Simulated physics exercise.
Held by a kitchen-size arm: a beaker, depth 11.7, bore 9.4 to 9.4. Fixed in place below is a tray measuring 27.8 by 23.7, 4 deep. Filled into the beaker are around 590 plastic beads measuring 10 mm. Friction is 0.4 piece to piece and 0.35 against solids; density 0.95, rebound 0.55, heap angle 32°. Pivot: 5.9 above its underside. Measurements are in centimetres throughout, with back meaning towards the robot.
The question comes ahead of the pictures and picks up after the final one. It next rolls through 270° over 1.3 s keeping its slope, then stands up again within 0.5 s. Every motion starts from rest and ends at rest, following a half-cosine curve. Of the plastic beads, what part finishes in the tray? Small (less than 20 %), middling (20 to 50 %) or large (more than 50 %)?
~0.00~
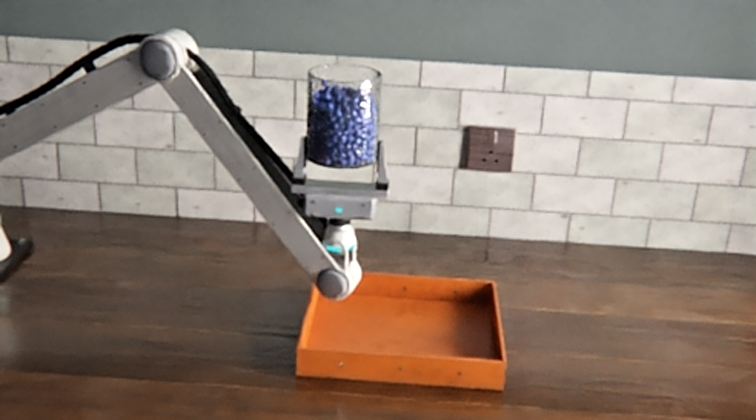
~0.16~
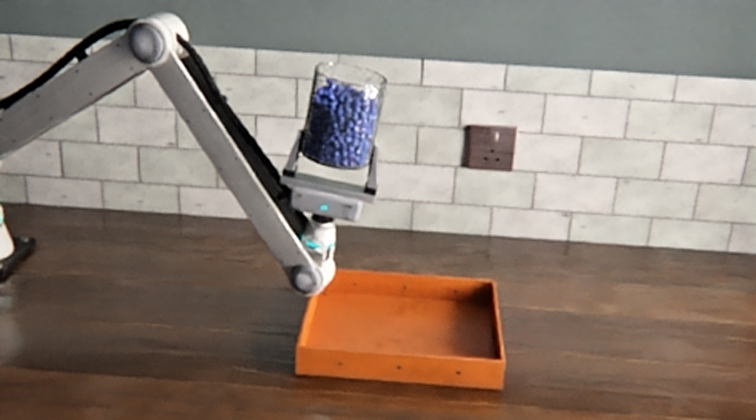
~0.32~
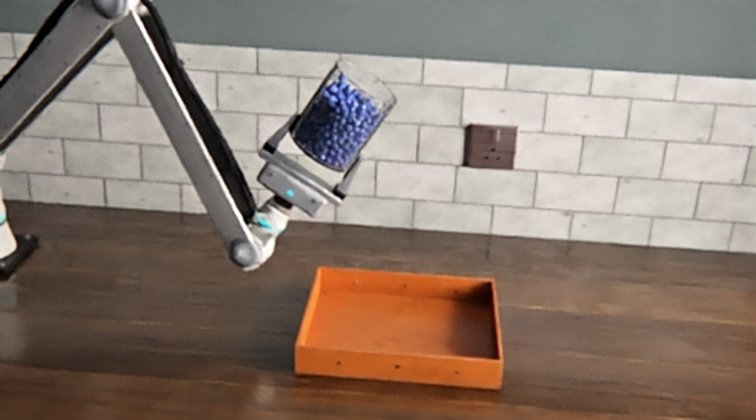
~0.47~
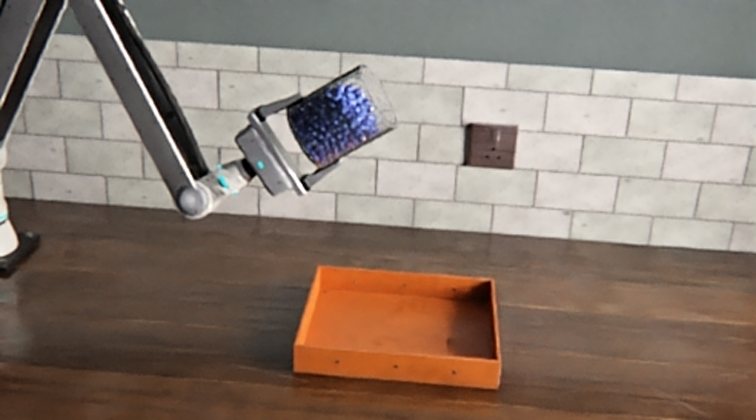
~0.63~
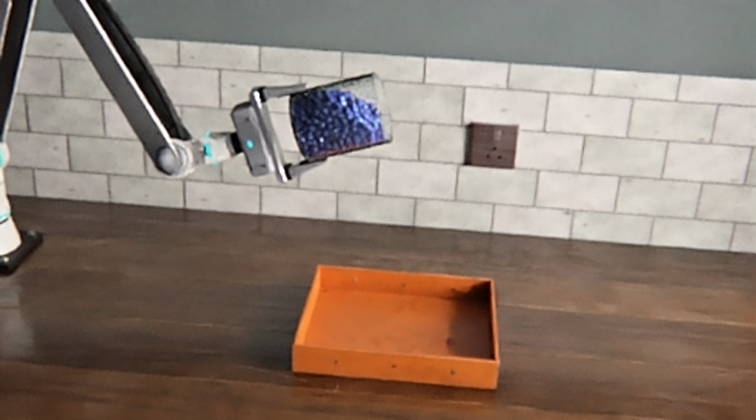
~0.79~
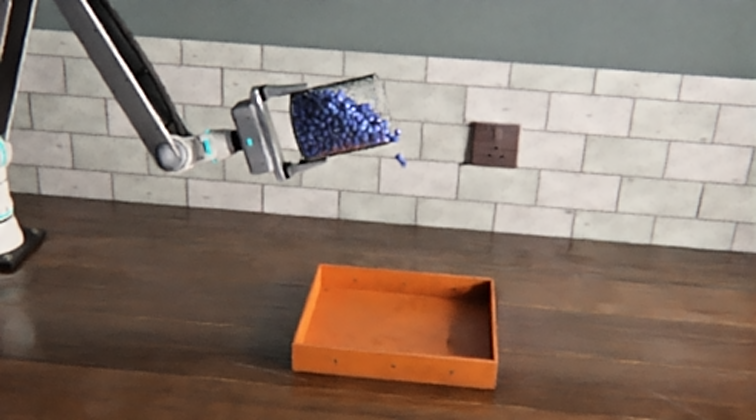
Small.
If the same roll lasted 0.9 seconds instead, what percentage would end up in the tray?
It would be near 10 per cent.
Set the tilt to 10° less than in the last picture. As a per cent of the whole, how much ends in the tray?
The share would be around 5 per cent.
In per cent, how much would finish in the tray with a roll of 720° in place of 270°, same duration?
In that case some 15 per cent.
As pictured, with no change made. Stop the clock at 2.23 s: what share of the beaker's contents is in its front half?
Estimated share: About 40 %.
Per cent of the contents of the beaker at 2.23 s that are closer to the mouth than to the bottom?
About 35 percent is in the half nearer the mouth.
After 1.51 s, tipped 73°, highest piece 37 above the table; 569 in the beaker, 8 in the tray, 12 in flight or on a rim.
After 2.23 s, tipped 60°, highest piece 36 above the table; 521 in the beaker, 60 in the tray, 1 on the table or floor, 7 in flight or on a rim.
After 2.79 s, upright, highest piece 38 above the table; 520 in the beaker, 67 in the tray, 2 on the table or floor.
After 3.49 s, upright, highest piece 38 above the table; 520 in the beaker, 67 in the tray, 2 on the table or floor.
In the end, 520 in the beaker, 67 in the tray, 2 on the table or floor. That is 11 % in the tray.
